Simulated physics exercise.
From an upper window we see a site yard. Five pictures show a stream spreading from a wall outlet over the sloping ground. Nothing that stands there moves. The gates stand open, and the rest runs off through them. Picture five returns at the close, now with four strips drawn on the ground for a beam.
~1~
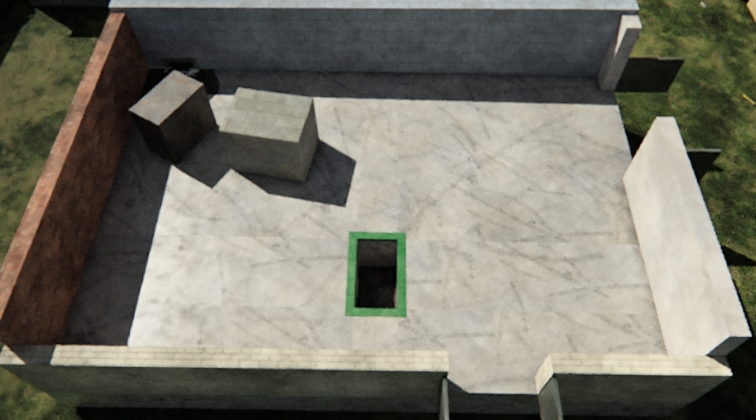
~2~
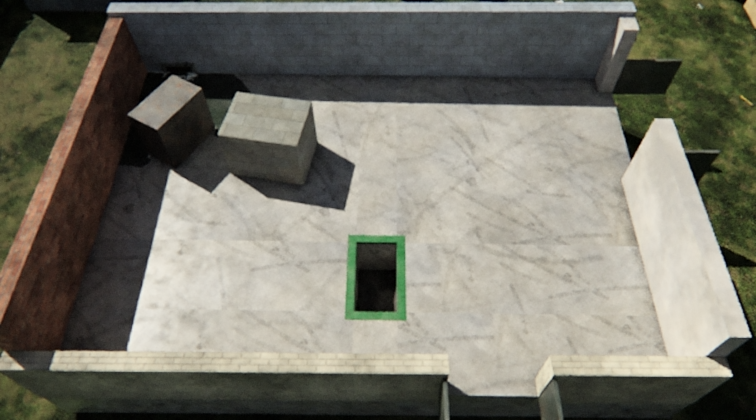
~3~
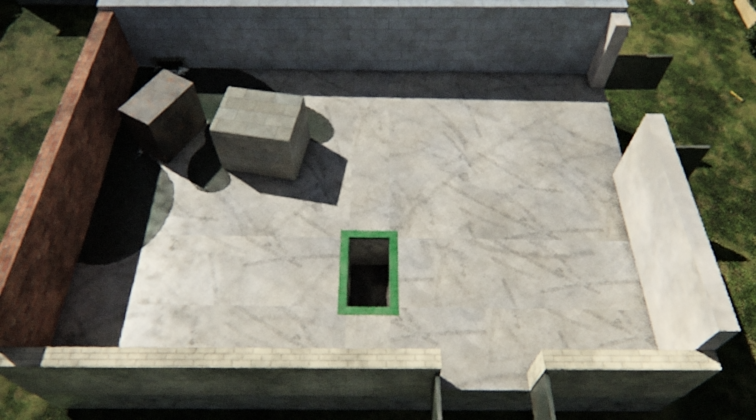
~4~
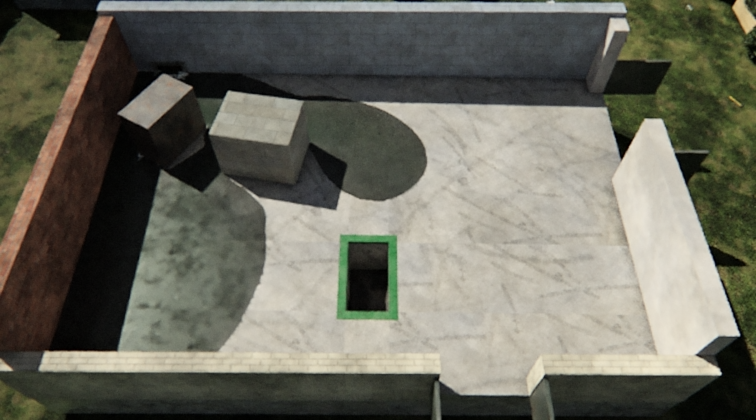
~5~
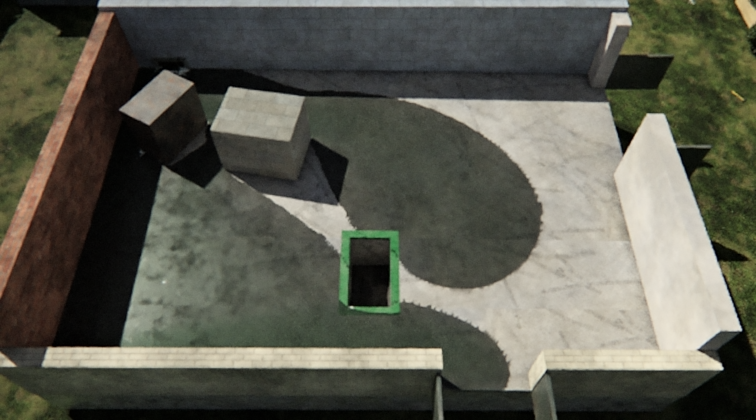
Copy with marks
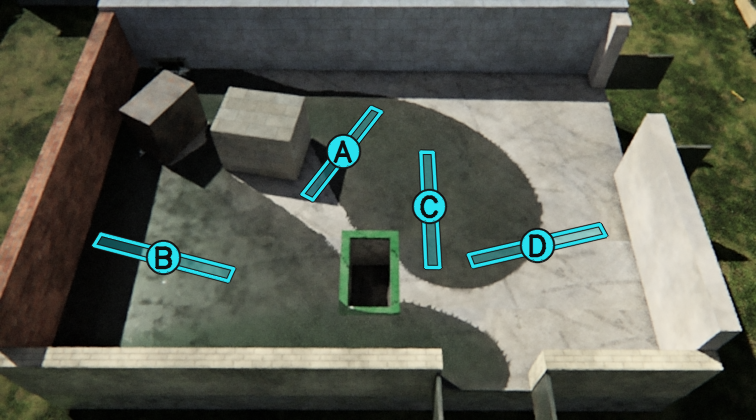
The clip shows a walled yard from above, with two blocks and a green-rimmed opening in its pale floor, as a dark wet patch spreads from the upper left, down the left side and broadly across toward the right.
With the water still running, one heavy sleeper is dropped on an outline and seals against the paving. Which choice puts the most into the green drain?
I would pick position B.
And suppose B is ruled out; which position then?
Here it is position C.
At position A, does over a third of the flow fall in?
No, it does not.
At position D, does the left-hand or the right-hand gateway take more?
The left gate.
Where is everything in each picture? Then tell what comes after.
The first frame shows outfall at (181, 64); green drain at (377, 273); open gate at (489, 375); open gate at (611, 132); front seen at (151, 86), 3 % of the ground wet; green drain still dry.
The second frame shows front seen at (143, 158), 7 % of the ground wet; green drain still dry.
The third frame shows front seen at (122, 256), 15 % of the ground wet; green drain still dry.
The fourth frame shows front seen at (215, 324), 35 % of the ground wet; green drain still dry.
The fifth frame shows front seen at (532, 243), 58 % of the ground wet; green drain still dry.
On the marked copy, A from (307, 197) to (376, 109); B from (97, 239) to (230, 274); C from (432, 267) to (427, 152); D from (470, 260) to (602, 230).
With A, about 17 % of the stream goes into the green drain, about 79 % out by the gates.
With B, about 37 % of the stream goes into the green drain, about 60 % out by the gates.
With C, about 23 % of the stream goes into the green drain, about 73 % out by the gates.
With D, about 14 % of the stream goes into the green drain, about 83 % out by the gates.
